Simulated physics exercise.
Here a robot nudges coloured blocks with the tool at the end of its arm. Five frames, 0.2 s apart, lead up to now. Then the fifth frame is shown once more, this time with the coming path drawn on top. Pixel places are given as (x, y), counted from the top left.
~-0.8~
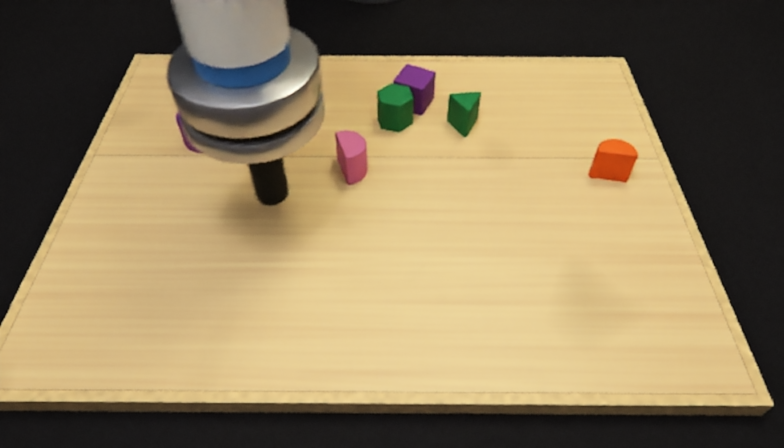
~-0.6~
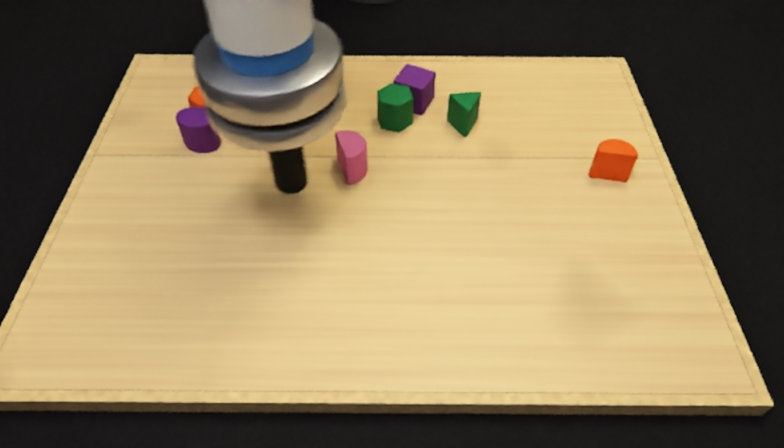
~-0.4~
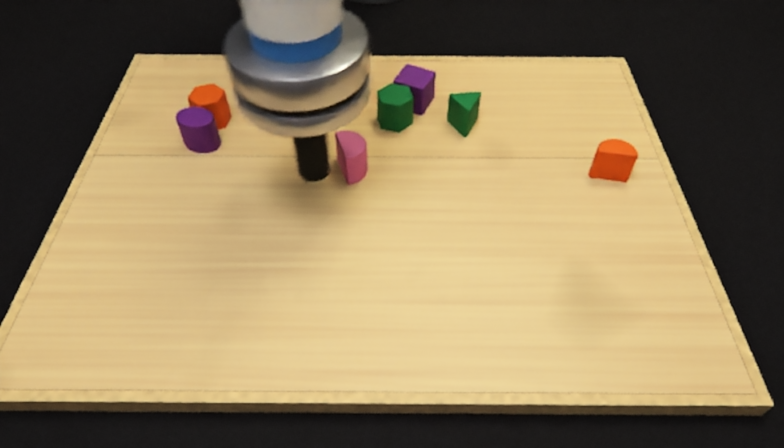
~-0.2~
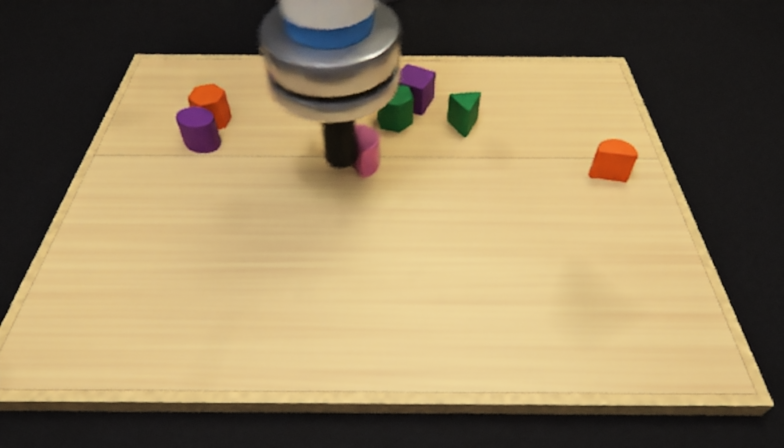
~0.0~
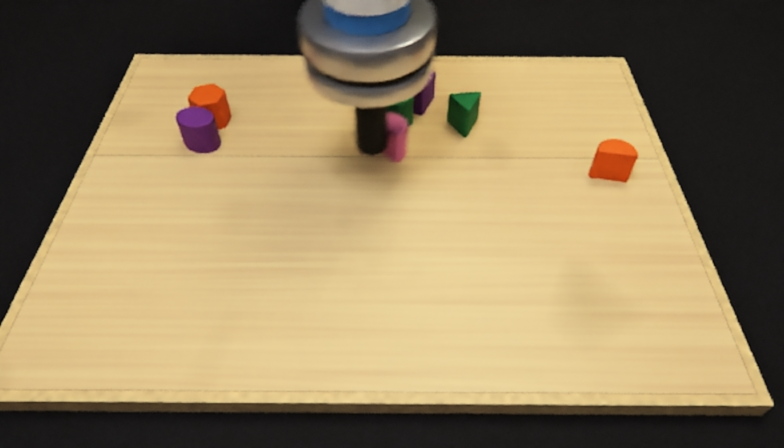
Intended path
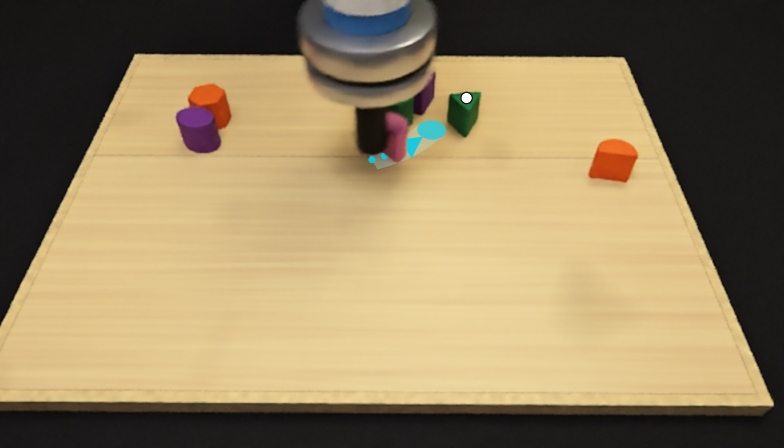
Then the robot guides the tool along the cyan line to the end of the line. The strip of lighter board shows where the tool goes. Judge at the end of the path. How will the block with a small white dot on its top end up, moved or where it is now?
By the time the path is finished, it has moved at least a centimetre.
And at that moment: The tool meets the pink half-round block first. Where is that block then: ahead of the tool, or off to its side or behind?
Pushed ahead.
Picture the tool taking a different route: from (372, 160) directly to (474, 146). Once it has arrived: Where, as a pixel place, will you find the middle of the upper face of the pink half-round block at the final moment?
If I read the scene right, the answer is (426, 108).
The line goes from (372, 160) by way of (406, 147) to (432, 130); the dot is on the green triangular block.
On the path given first. Halfway along, tool at (407, 134); pink half-round block at (425, 107), turned 15° anticlockwise.
At the end, tool at (433, 117); pink half-round block at (451, 92); green six-sided block unmoved; green triangular block at (478, 94), turned 30° clockwise.
